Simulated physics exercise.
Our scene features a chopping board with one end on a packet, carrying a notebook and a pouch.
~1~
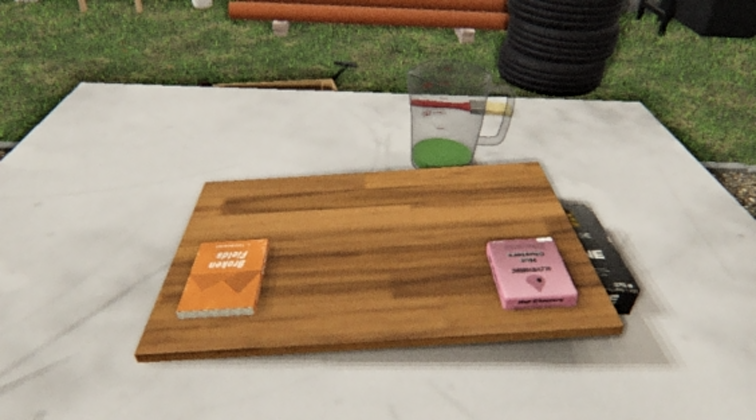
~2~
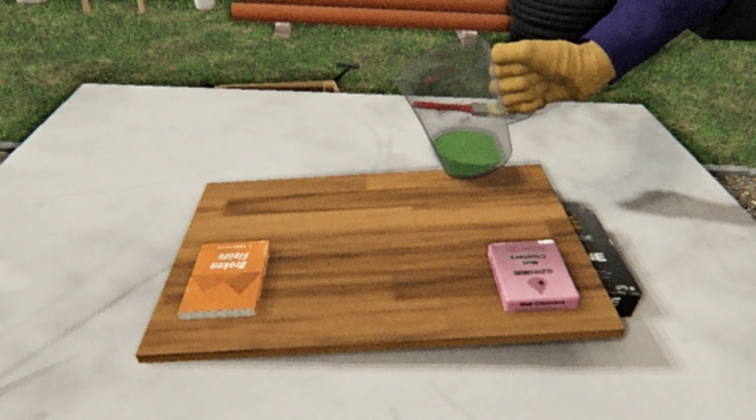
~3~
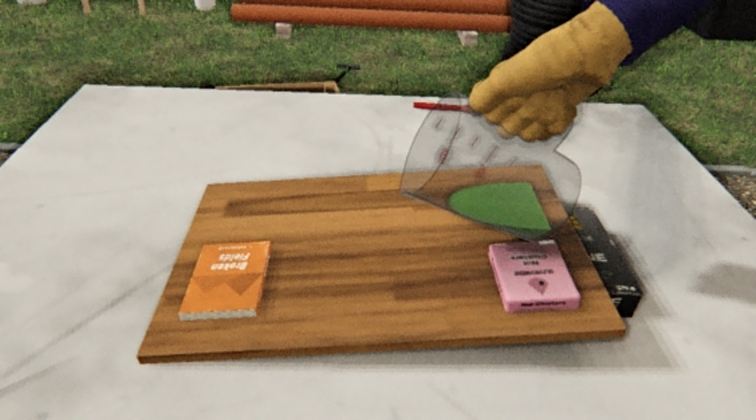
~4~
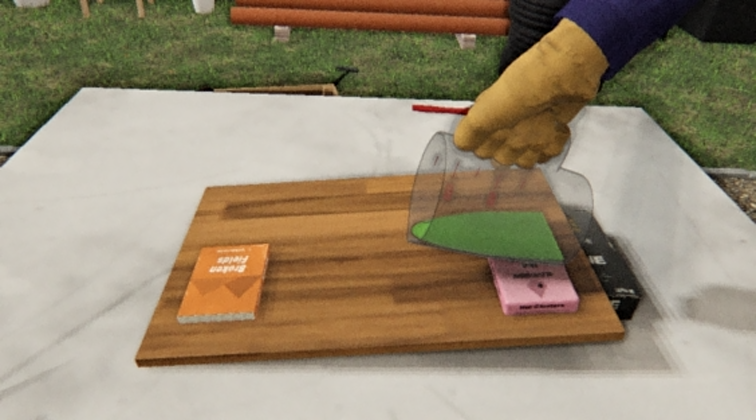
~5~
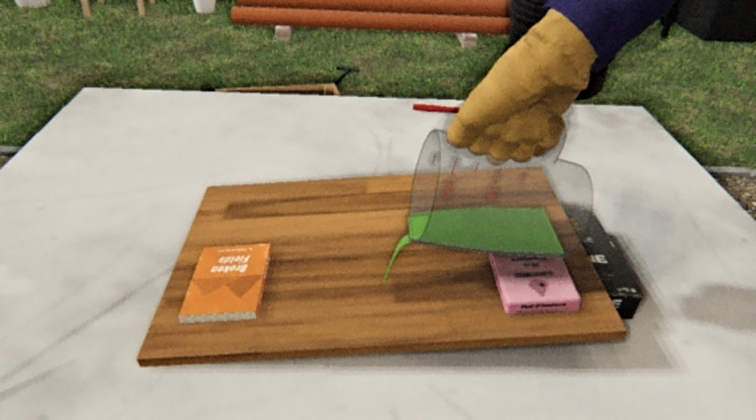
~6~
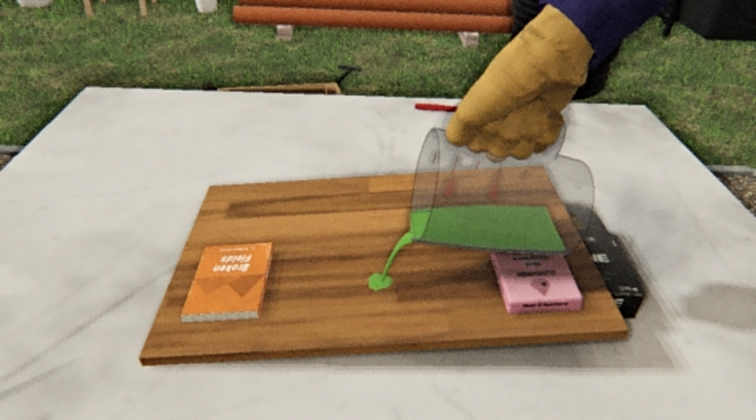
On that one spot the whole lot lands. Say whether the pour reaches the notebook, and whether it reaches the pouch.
On the left the notebook: Reached; on the right the pouch: Not reached.
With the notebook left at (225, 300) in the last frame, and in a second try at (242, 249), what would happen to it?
It gets caught at the first place and gets caught at the second.
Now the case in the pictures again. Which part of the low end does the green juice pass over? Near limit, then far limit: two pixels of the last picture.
The near limit is (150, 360) and the far limit is (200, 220).
Soon after, it runs down to the left; the notebook is wet; the pouch is dry.
Later, it runs down to the left and off the end; the notebook is wet; the pouch is dry.
In the end, it runs down to the left and off the end; the notebook is wet; the pouch is dry.
